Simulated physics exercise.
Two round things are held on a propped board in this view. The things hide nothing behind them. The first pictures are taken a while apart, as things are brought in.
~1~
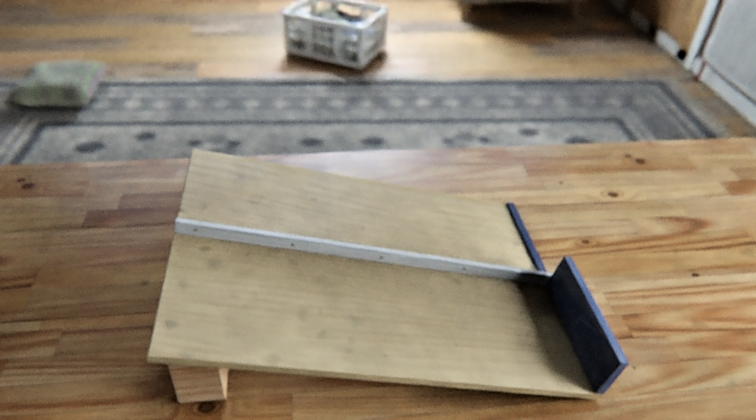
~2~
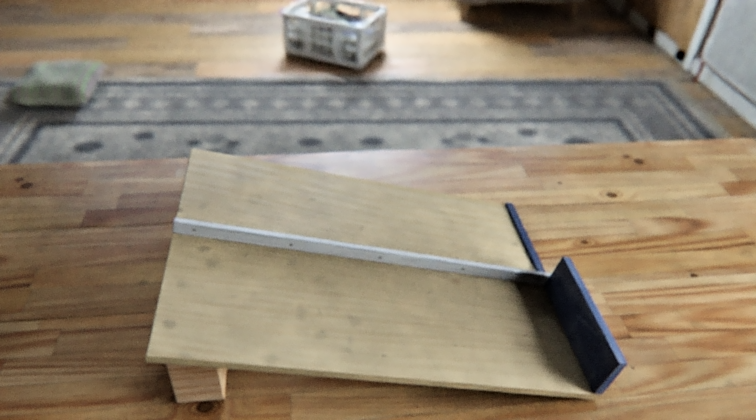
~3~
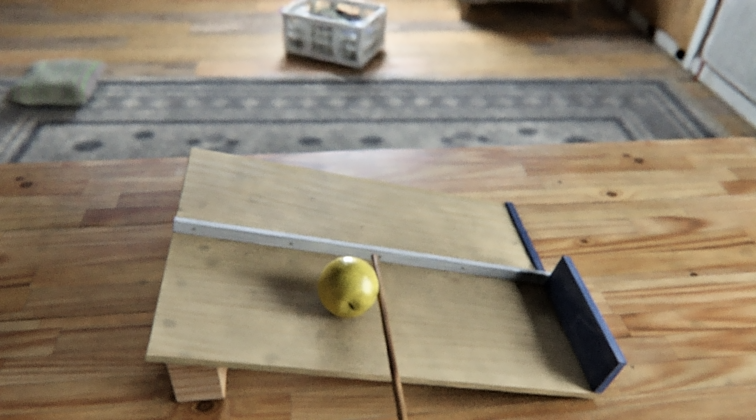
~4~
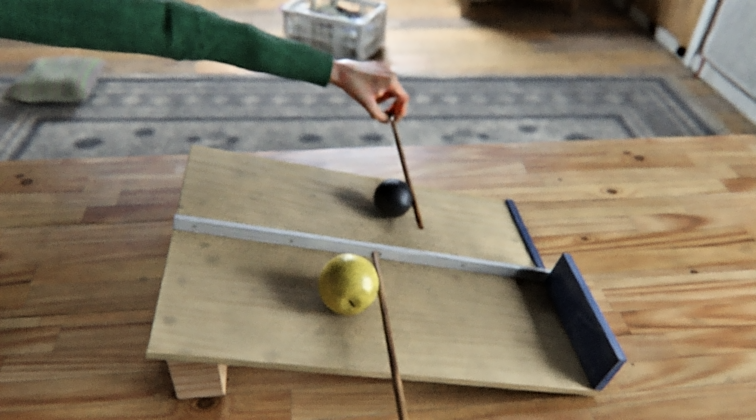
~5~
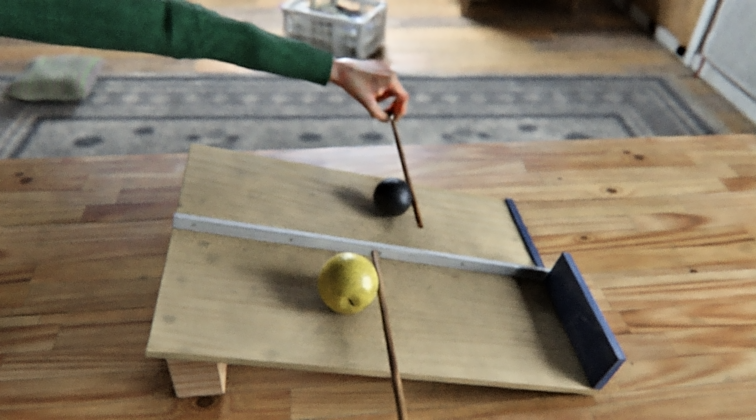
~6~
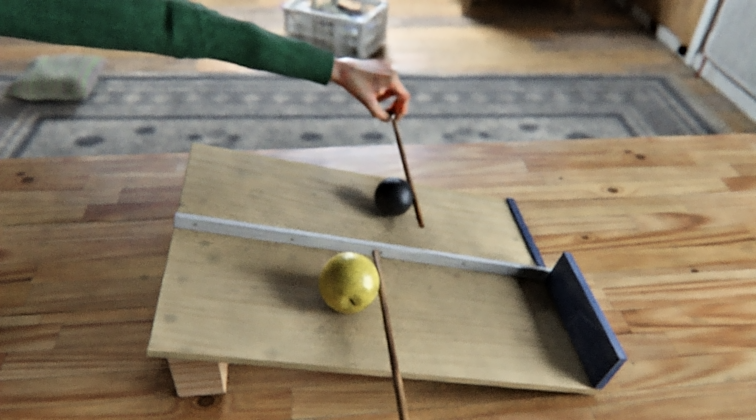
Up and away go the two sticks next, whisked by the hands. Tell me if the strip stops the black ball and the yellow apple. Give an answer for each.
In the end looks like the black ball will keep going past the strip. Looks like the yellow apple will halt at the strip.
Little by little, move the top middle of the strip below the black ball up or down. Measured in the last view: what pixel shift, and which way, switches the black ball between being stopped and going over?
Close to 8 pixels in the upward direction.
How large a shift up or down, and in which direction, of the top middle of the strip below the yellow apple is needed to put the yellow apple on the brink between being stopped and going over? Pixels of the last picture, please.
Down, by around 24 pixels.
Then, 0.54 s after the last picture, black ball rolling on the board near (515, 219); yellow apple rolling on the board near (505, 303).
Then, 1.06 s after the last picture, black ball off the board near (723, 220); yellow apple resting against the strip near (555, 310).
By the end, the black ball runs past the strip; the yellow apple gets caught, near (555, 310).
